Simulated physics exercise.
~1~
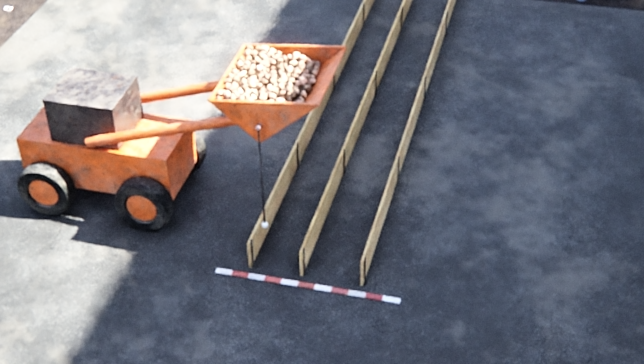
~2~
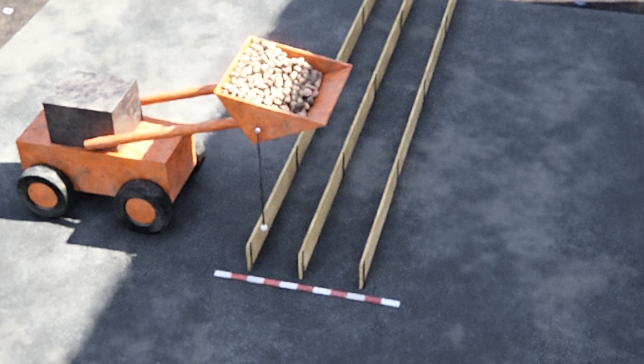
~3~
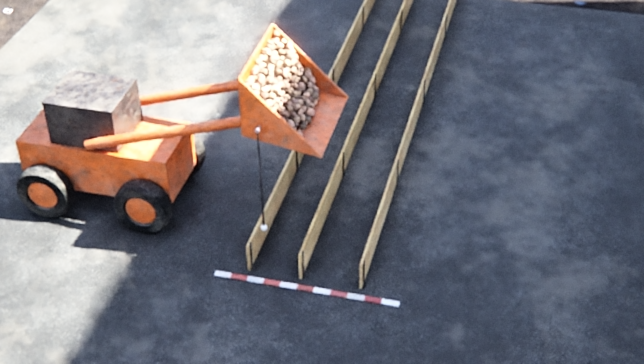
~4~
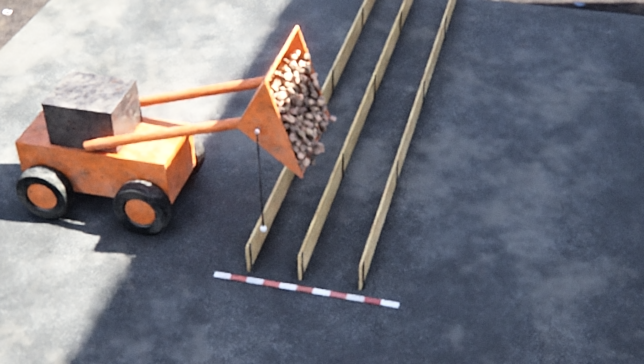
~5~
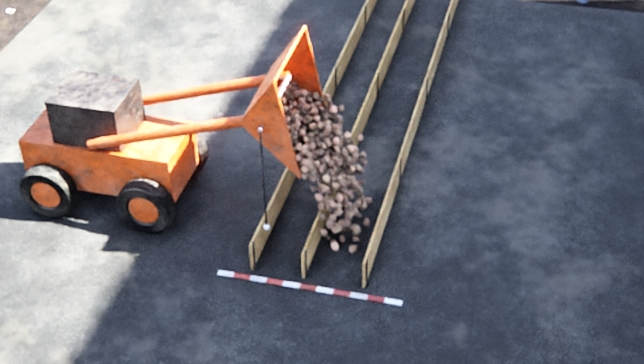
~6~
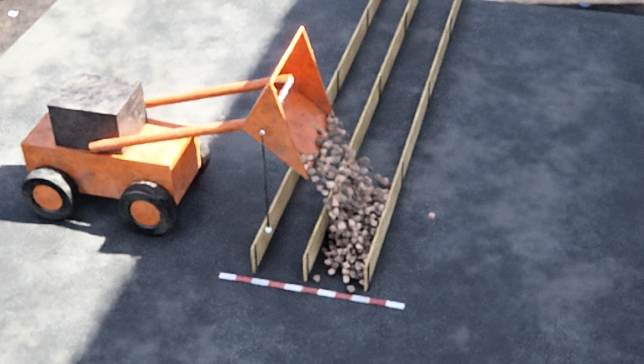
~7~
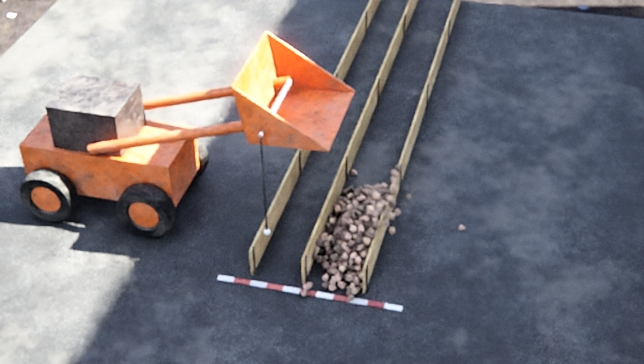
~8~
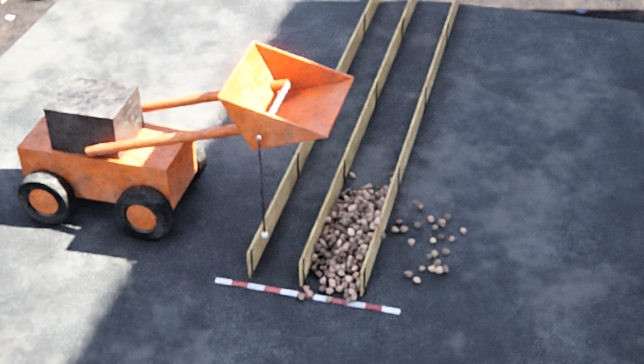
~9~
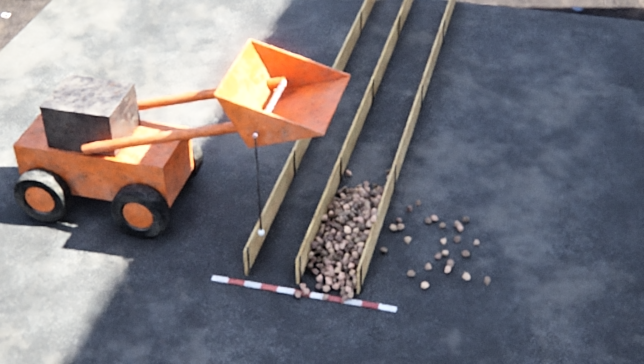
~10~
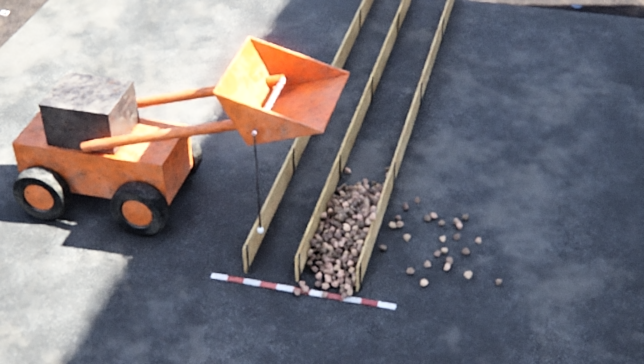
On a dark paved yard with a pale patch at the left, seen from above by a slightly swaying camera, an orange loader with black tyres and a dark block on its back stands at left. Its arms hold an orange bucket of pale stones beside three upright planks, with a red and white striped bar in front. The bucket tips forward to the right, and the stones pour over the middle plank. Emptied, it swings partway back and stays still. Most stones lie heaped between the middle and right planks, while a few scatter beyond the right one.
